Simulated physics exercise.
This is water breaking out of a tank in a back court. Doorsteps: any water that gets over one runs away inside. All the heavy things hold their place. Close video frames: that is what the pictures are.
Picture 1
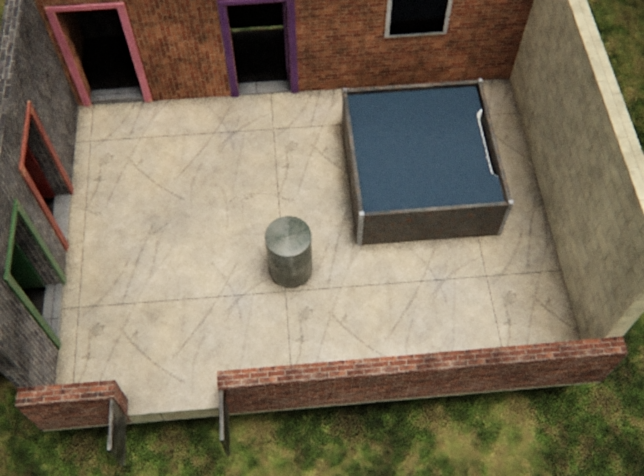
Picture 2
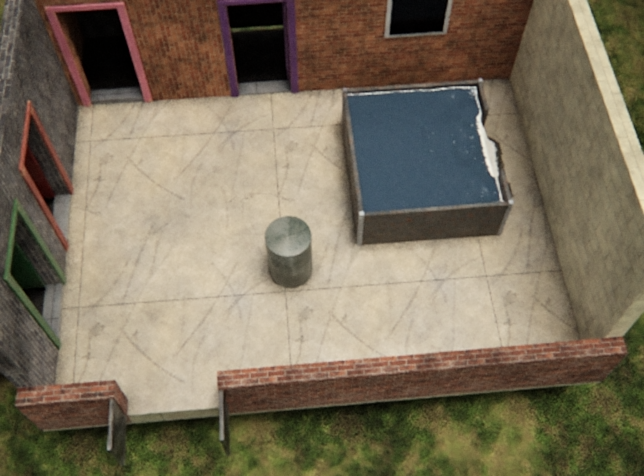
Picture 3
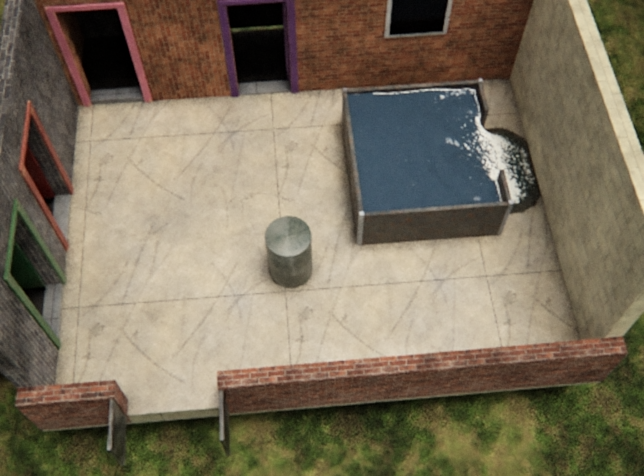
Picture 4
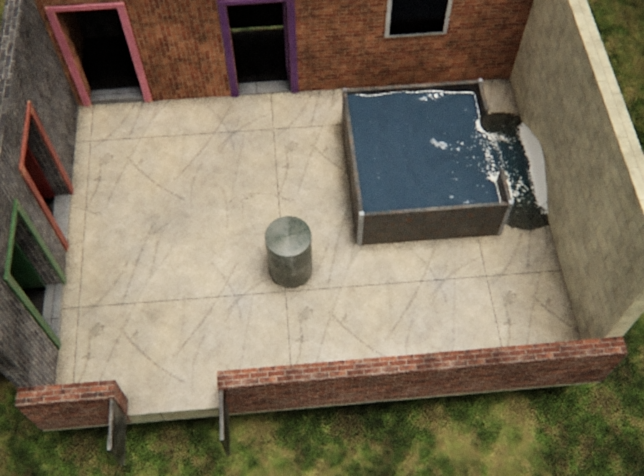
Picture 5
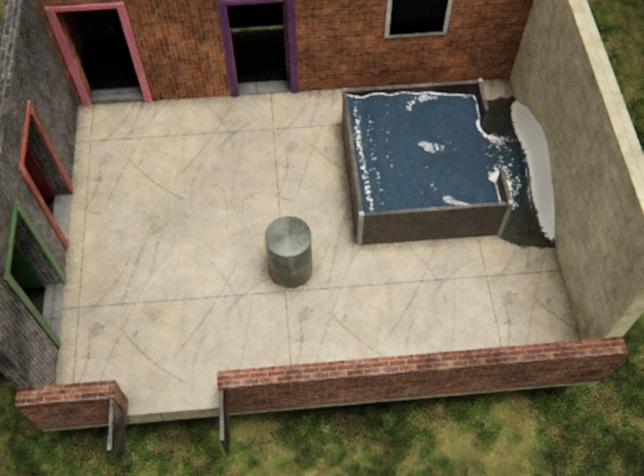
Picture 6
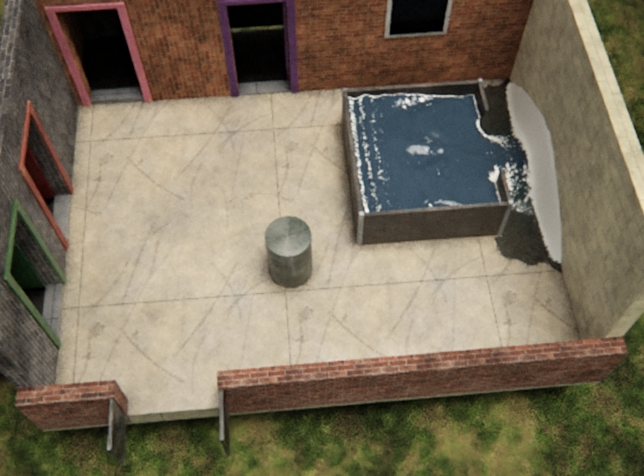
The footage shows a walled court with a grey cylinder and an open tank of still blue water, whose right side gives way; water pours through the gap, reaches the pale right wall and spreads along its base.
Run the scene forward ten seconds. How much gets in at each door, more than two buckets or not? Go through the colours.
The red door gets more than two; the green door gets more than two; the pink door gets two buckets or less; the purple door gets more than two.
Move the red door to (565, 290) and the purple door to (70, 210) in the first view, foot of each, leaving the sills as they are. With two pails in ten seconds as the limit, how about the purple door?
I'd say the purple one tops it.
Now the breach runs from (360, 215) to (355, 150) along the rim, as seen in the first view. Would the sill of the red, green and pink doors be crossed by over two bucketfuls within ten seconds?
Here's how it goes: The red door gets beyond the mark, while the green door gets beyond the mark and the pink door gets beyond the mark.
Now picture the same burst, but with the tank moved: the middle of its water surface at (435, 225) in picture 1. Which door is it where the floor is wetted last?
Observation: The red-painted one.
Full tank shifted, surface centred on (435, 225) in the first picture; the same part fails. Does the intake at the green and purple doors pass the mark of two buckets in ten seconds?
Lab note - green door crosses the line; purple door doesn't reach it.
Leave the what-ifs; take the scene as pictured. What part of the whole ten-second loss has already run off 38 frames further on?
I'd put it at 20 per cent.
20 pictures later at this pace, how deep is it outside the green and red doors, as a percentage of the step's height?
Approx. 0 % then 0 %.
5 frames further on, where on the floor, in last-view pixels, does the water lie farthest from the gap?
Roughly at (586, 360).
A moment on, water covers 20 % of the floor; the red door not reached, the green door not reached, the pink door not reached, the purple door not reached.
Next, water covers 30 % of the floor; the red door not reached, the green door not reached, the pink door not reached, the purple door wet at the sill, nothing in.
Then, water covers 60 % of the floor; the red door not reached, the green door not reached, the pink door wet at the sill, nothing in, the purple door under two buckets in.
Later, water covers 95 % of the floor; the red door under two buckets in, the green door over two buckets in, the pink door under two buckets in, the purple door over two buckets in.
In the end, water covers 100 % of the floor; the red door over two buckets in, the green door far over two buckets in, the pink door under two buckets in, the purple door over two buckets in.
